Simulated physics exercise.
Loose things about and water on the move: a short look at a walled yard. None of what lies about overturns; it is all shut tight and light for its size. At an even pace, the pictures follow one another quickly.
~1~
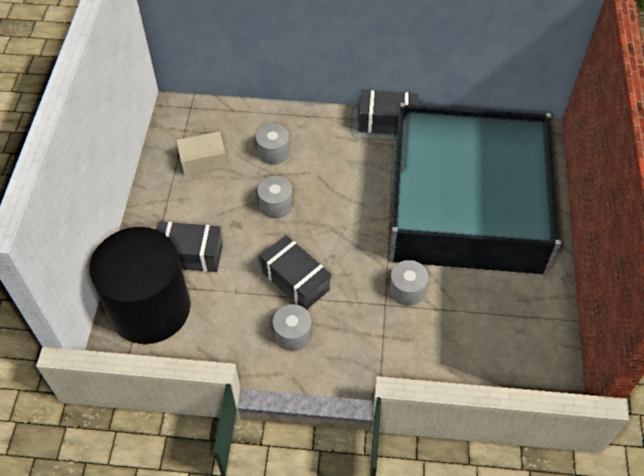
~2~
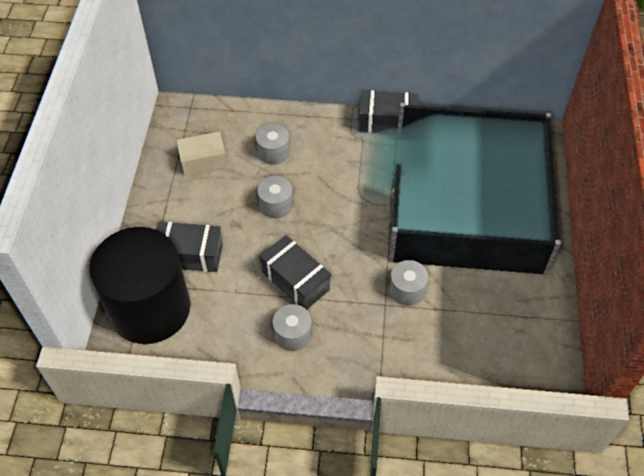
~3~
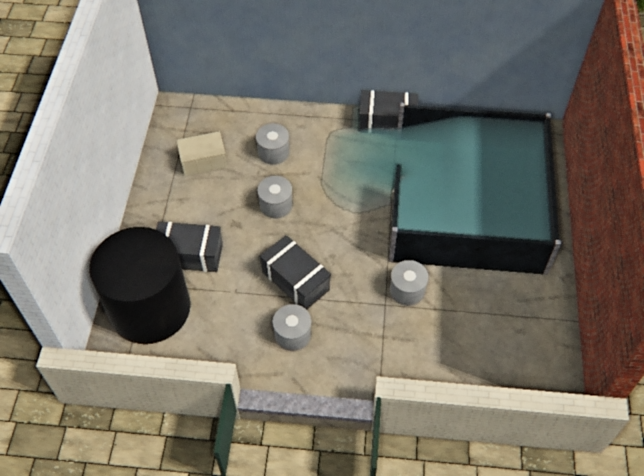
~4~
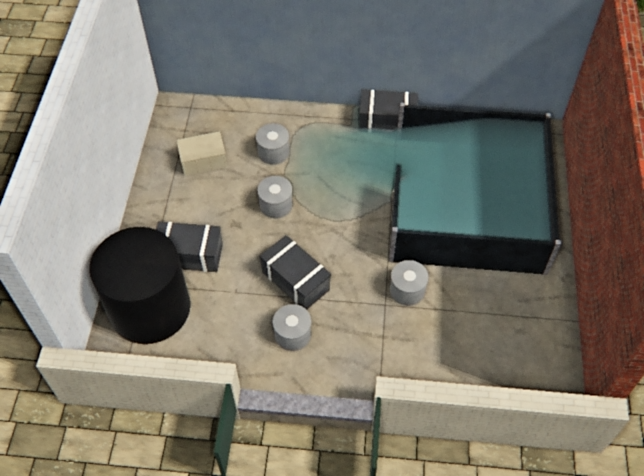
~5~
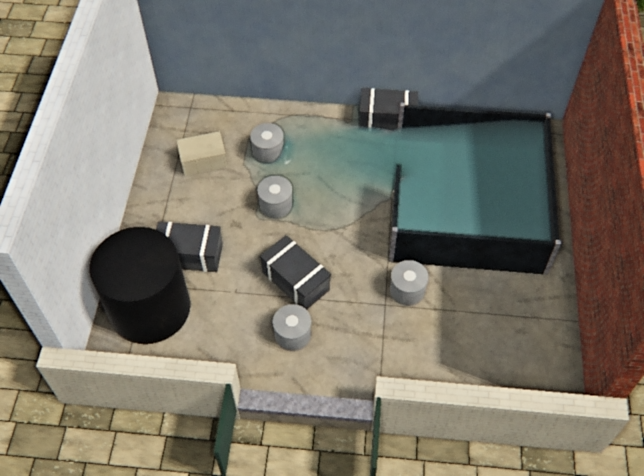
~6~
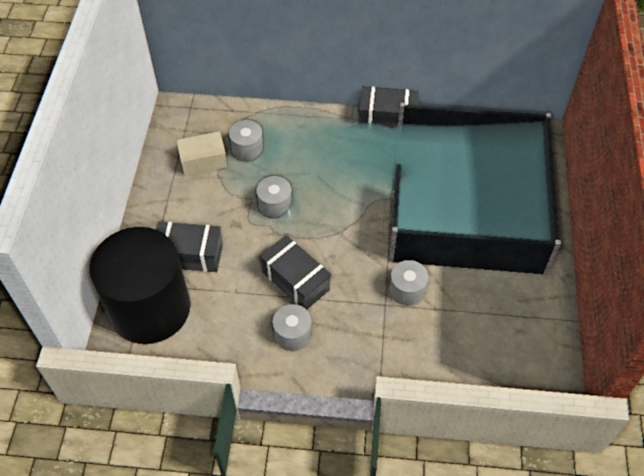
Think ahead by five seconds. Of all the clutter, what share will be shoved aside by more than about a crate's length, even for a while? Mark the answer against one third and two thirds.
One to two thirds of them.
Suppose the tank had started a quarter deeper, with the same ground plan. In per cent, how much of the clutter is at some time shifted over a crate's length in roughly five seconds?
Near 80 in a hundred.
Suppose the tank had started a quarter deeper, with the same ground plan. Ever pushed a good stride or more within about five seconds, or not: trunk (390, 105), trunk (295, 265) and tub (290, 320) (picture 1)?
Result by item: Didn't cover it; covered it; covered it.
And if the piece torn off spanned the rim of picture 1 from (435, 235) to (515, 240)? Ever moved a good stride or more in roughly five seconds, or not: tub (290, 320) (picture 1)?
Lab note - outcome: Distance reached.
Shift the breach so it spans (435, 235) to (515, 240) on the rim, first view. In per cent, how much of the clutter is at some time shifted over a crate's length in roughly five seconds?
About 10 %.
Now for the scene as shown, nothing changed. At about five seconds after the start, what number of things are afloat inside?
Tally at that point: 3.
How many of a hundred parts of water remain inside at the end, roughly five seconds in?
Roughly 98 in a hundred.
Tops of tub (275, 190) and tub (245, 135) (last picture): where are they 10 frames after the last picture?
Near pixel (150, 206) and pixel (164, 95).
A moment on, 1 of 8 are well off their spots; 0 afloat.
Next, 3 of 8 are well off their spots; 3 afloat.
Later, 3 of 8 are well off their spots; 3 afloat.
In the end, 5 of 8 are well off their spots, and 5 have been at some point; 3 afloat.
